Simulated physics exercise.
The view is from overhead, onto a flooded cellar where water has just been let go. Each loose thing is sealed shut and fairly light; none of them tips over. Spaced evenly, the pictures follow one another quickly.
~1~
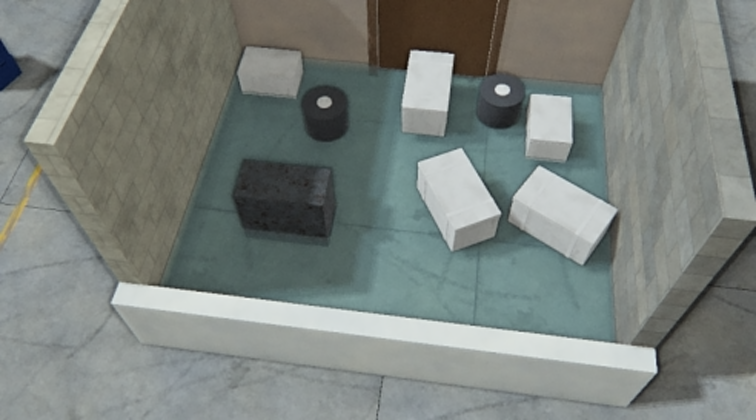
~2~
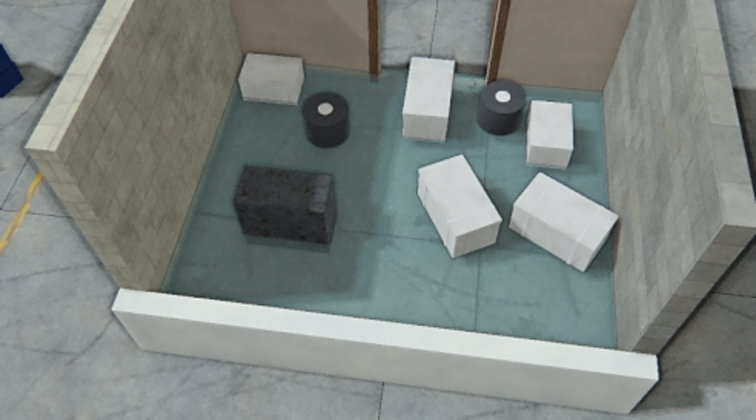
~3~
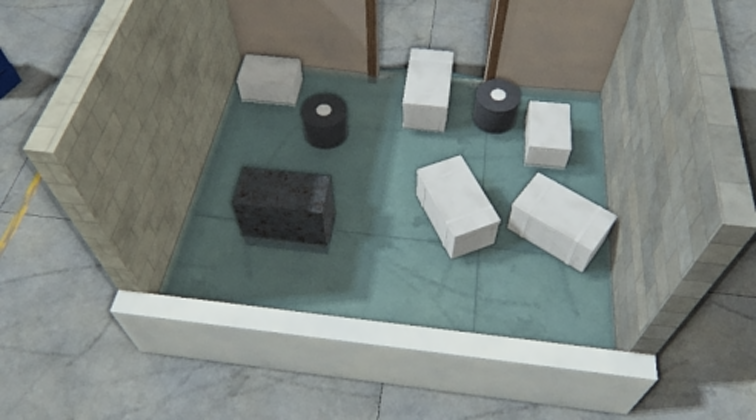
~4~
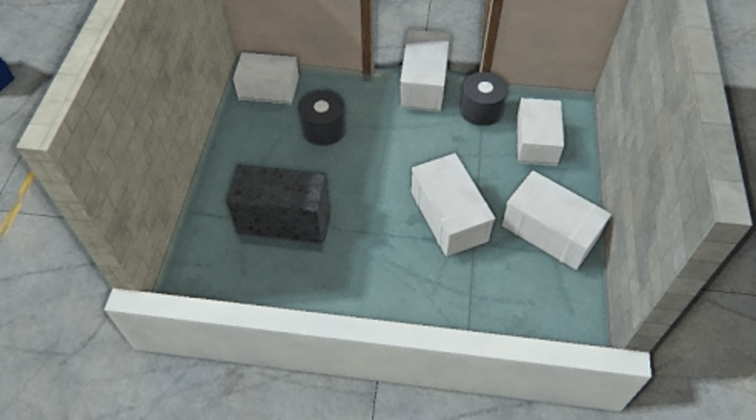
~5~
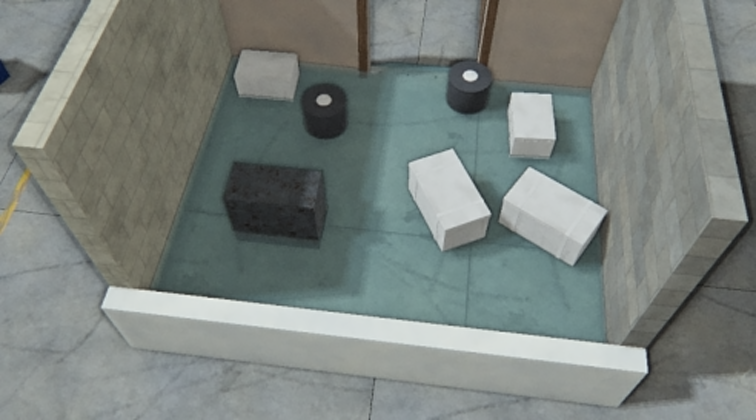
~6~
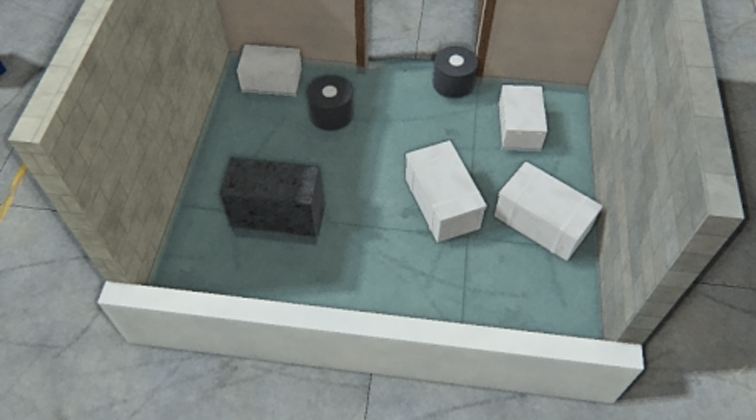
We see a flooded cellar with pale boxes, a black block and two dark tubs as the brown door vanishes from the back doorway; a white box slips out of view there, then the right tub drifts left and back.
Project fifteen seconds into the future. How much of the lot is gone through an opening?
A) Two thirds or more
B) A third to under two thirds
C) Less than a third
Two thirds or more (A).
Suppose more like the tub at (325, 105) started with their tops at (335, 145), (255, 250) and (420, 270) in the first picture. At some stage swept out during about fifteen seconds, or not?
The first leaves, the second does not leave, and the third does not leave.
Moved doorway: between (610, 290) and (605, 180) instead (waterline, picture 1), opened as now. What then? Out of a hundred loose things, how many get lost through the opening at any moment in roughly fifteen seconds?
I'd say around 70 percent.
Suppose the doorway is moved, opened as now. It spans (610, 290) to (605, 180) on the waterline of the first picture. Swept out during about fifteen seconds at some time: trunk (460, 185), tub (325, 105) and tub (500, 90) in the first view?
Outcome by item: Exited / retained / exited.
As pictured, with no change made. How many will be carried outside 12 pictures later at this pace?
4.
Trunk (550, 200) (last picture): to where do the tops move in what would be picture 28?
It should be near (521, 124).
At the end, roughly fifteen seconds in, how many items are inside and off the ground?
Count: 1.
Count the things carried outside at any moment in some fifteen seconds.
The number is 6.
A moment on, 2 of 7 are out; 5 afloat.
Next, 4 of 7 are out; 3 afloat.
Later, 6 of 7 are out; 1 afloat.
In the end, 6 of 7 are out; 1 afloat.
